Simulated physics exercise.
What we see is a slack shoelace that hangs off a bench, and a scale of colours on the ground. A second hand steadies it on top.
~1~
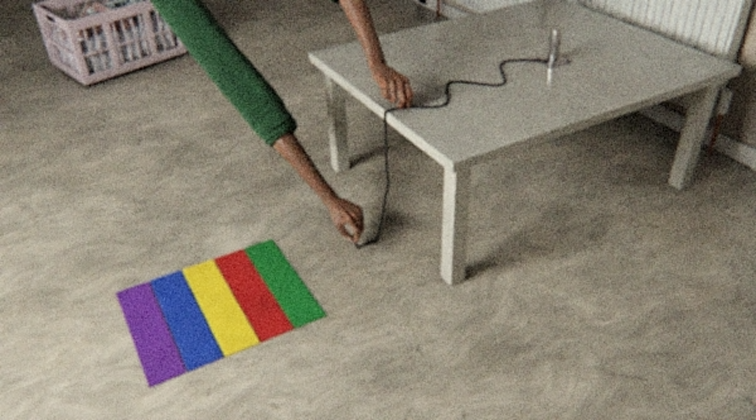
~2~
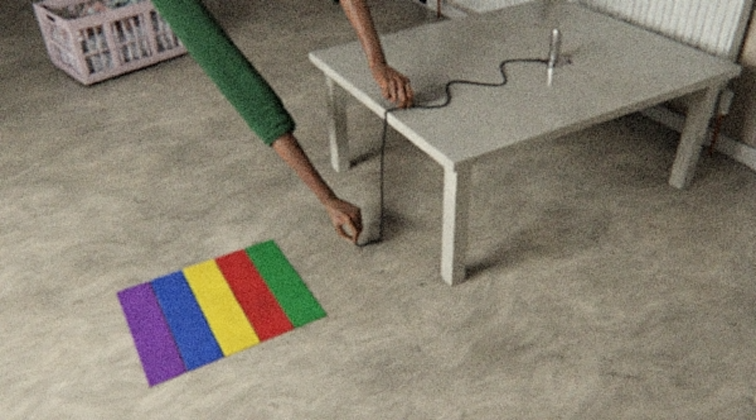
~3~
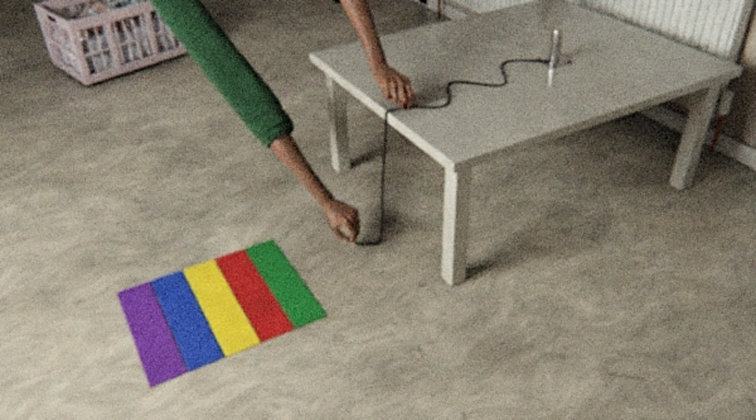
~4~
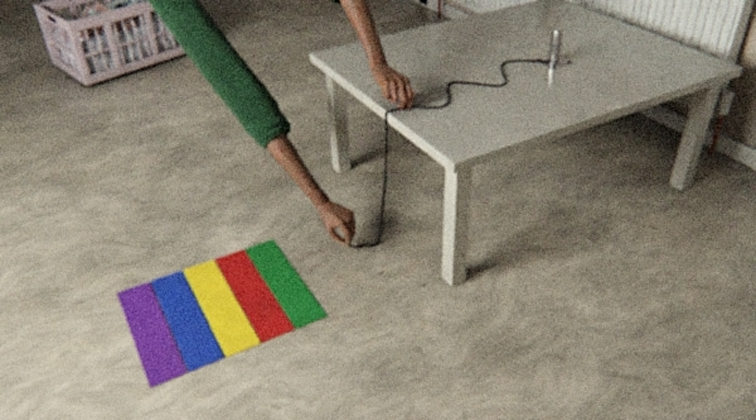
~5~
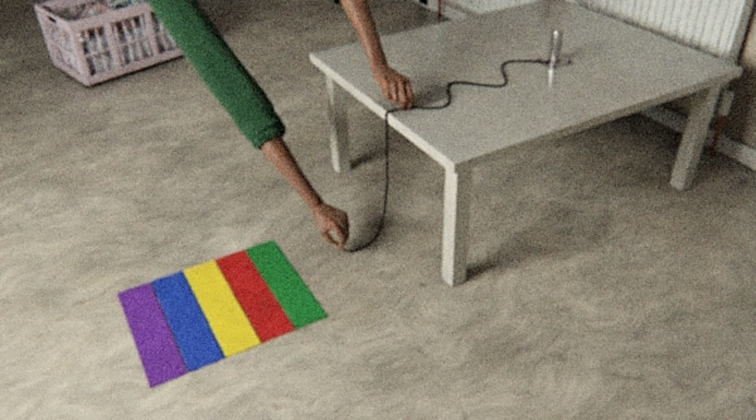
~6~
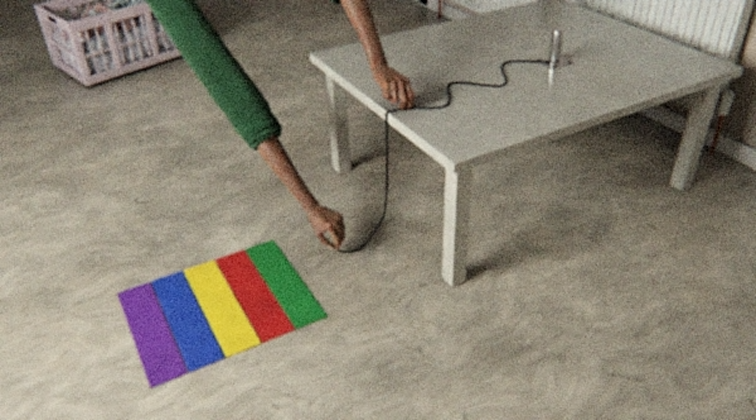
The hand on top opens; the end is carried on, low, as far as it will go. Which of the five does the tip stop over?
The end stops over the blue strip.
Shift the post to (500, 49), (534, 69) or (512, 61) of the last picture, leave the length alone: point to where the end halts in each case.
In that order: (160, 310), (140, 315) and (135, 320).
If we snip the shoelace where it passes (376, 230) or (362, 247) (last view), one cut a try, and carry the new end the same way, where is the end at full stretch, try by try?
Try by try, around (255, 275) and (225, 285).
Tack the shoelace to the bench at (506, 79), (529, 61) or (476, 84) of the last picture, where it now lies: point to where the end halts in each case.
The places are (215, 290), (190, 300) and (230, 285).
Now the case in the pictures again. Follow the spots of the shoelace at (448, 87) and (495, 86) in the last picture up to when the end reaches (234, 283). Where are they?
Near (416, 102) and (459, 87).
Soon after, end near (234, 283); over red.
Then, end near (201, 296); over yellow.
At full stretch, end near (181, 303); over blue. It gets as far as the blue strip.
